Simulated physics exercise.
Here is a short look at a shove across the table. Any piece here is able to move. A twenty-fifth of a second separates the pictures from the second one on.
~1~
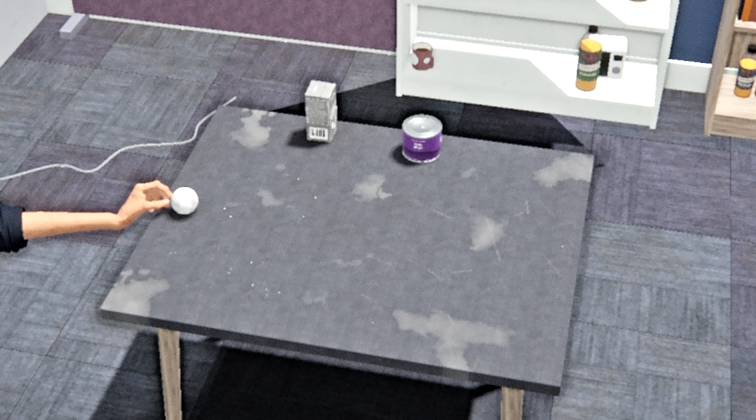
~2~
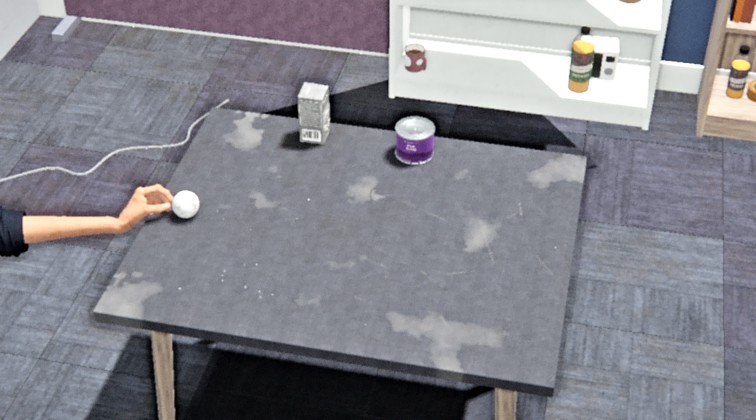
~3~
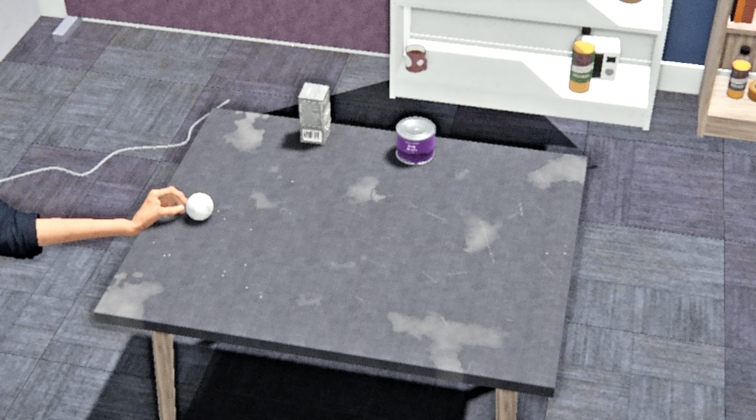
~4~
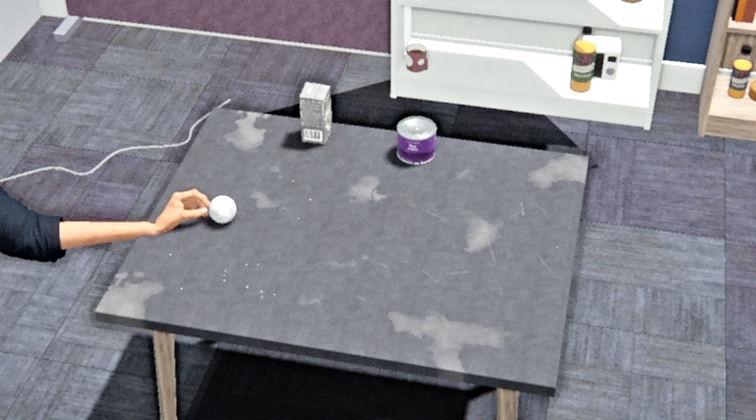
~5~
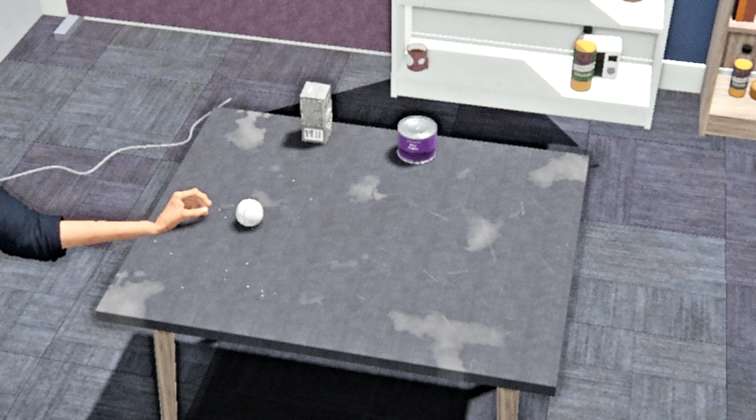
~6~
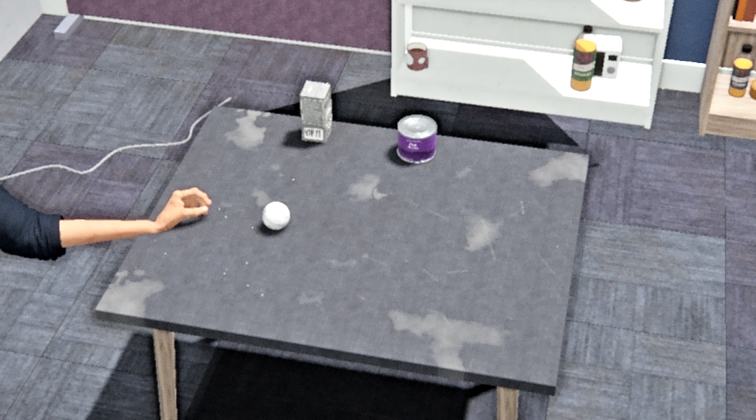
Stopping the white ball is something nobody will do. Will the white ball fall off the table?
Short version: It escapes the table.
Then, 0.30 s past the last view, white ball displaced well along near (475, 245).
Then, 0.70 s past the last view, white ball now off the table.
Finally, off the table, white ball.
